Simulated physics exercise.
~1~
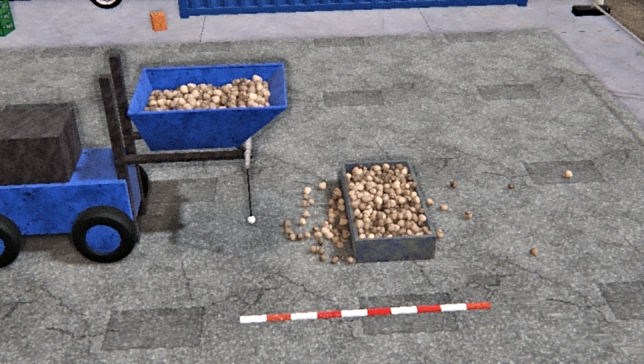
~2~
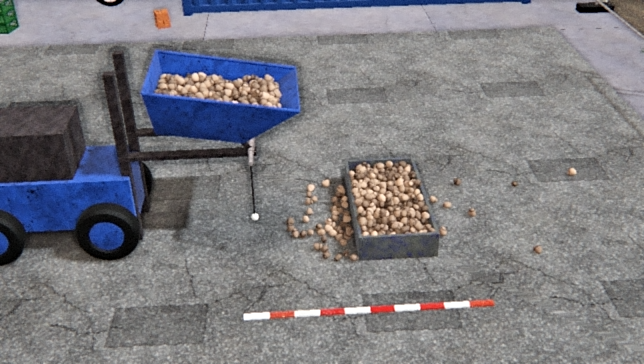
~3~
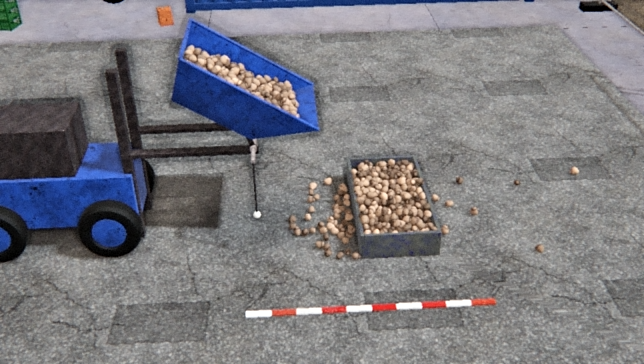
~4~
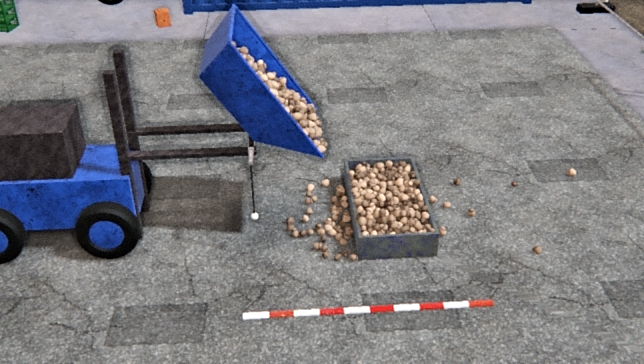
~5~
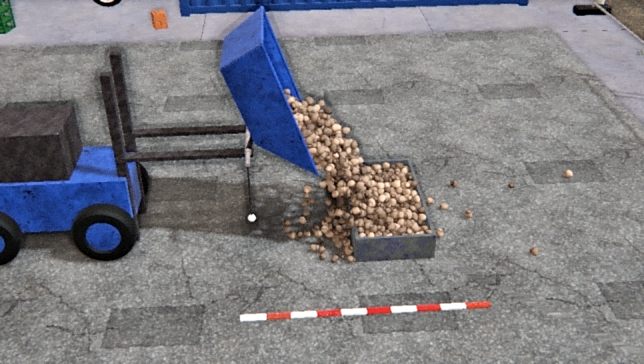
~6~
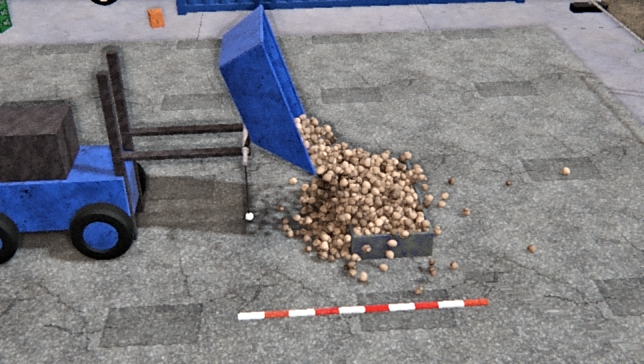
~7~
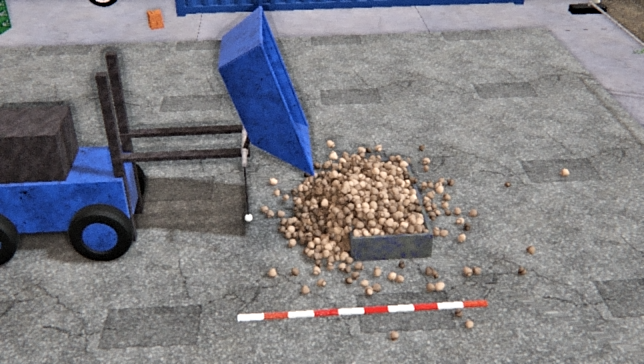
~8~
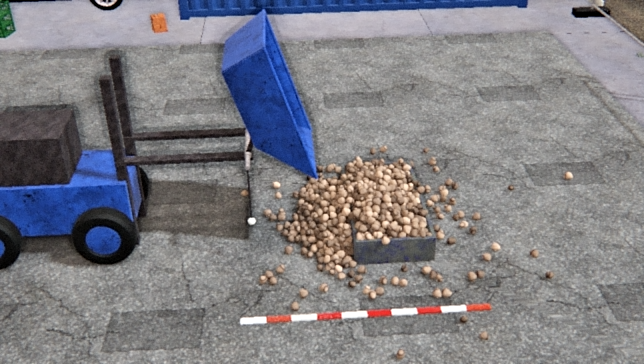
A blue skip on a fork truck tips right, spilling its cobbles over and around a full grey bin.
